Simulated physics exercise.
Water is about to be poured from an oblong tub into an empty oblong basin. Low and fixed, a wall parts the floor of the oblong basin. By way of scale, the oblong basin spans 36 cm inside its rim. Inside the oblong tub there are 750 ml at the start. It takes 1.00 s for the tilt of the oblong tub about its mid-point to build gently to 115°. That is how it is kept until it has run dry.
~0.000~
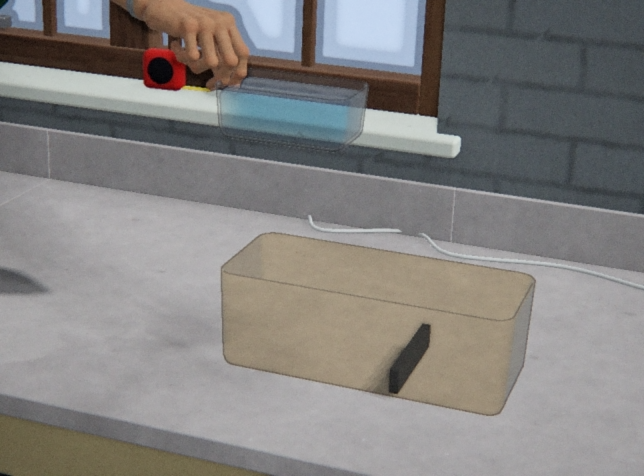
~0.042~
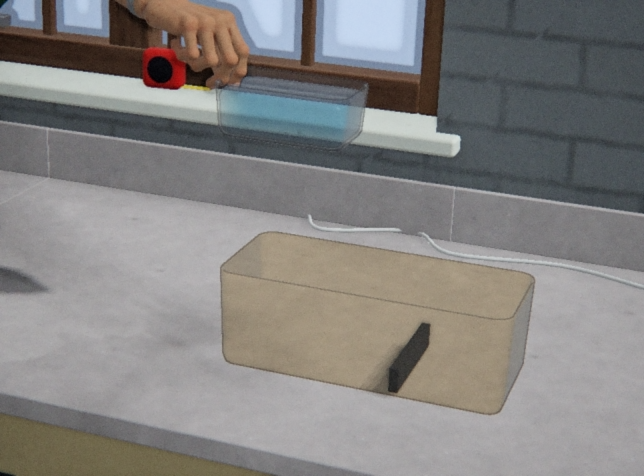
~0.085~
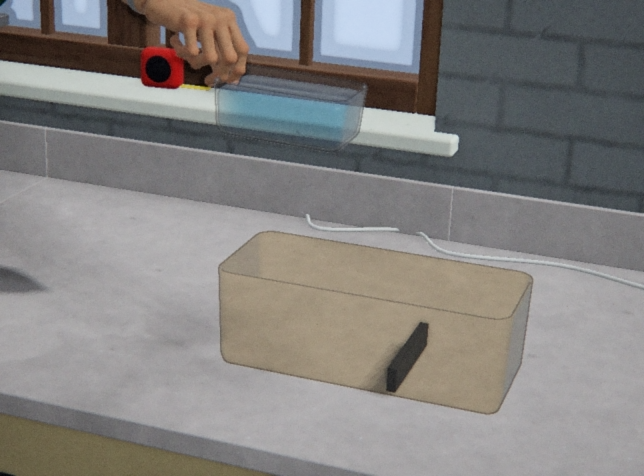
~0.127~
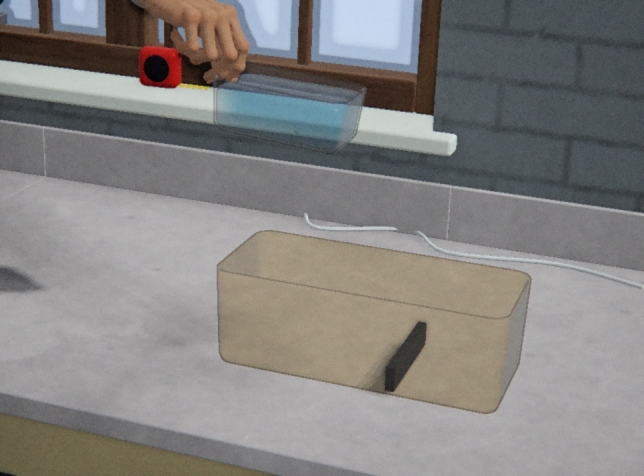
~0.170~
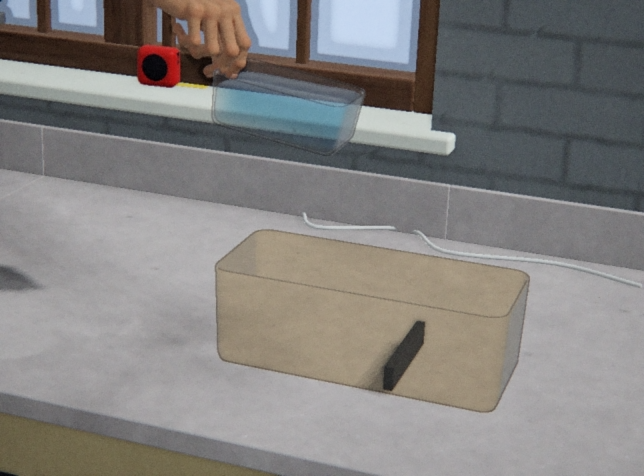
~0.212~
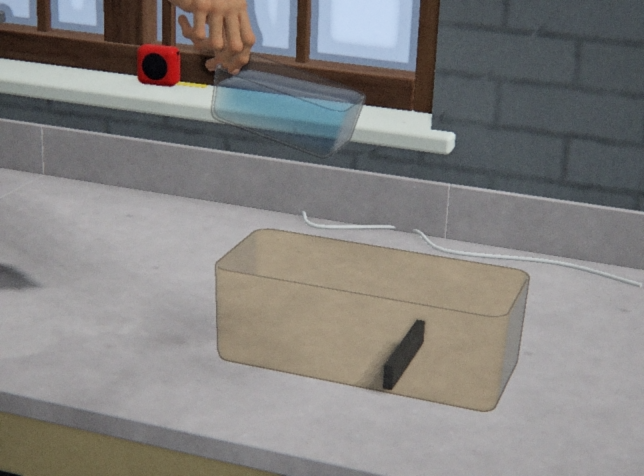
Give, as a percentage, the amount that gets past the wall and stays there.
Past the wall: About 49 %.
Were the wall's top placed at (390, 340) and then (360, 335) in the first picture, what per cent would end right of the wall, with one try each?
60 per cent first, 70 per cent second.
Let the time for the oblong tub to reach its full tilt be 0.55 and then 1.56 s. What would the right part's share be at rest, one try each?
In order, 25 and 55 per cent.
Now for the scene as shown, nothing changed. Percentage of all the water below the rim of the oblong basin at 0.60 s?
The basin holds roughly 20 in a hundred parts at that moment.
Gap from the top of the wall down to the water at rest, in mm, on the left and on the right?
Roughly 22 mm on the left side and roughly 12 mm on the right.
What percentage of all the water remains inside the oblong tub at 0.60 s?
Still held: Roughly 24 % of the total.
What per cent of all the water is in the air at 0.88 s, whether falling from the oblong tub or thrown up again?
About 4 % of the total.
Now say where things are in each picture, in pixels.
Tilt 0°; pouring edge (359, 94); surface from (233, 84) to (358, 100); the oblong basin's rim runs from (242, 252) to (525, 300); the wall's top is at (411, 347), in the first frame.
Tilt 1°; pouring edge (358, 94); surface from (232, 82) to (358, 99), in the second frame.
Tilt 2°; pouring edge (357, 95); surface from (231, 81) to (356, 99), in the third frame.
Tilt 5°; pouring edge (356, 98); surface from (230, 80) to (355, 100), in the fourth frame.
Tilt 8°; pouring edge (355, 101); surface from (230, 78) to (355, 101), in the fifth frame.
Tilt 12°; pouring edge (356, 106); surface from (230, 77) to (356, 101), in the sixth frame.
After 0.60 s the tilt is 75° and 24 per cent is still to pour, 4 is left of the wall and 15 right of it.
After 0.88 s the tilt is 111° and 2 per cent is still to pour, 37 is left of the wall and 50 right of it.
After 1.18 s the tilt is 115° and 0 per cent is still to pour, 44 is left of the wall and 49 right of it.
After 1.50 s the tilt is 115° and 0 per cent is still to pour, 44 is left of the wall and 49 right of it.
In the end 44 per cent lies left of the wall, 49 right of it and 7 outside.
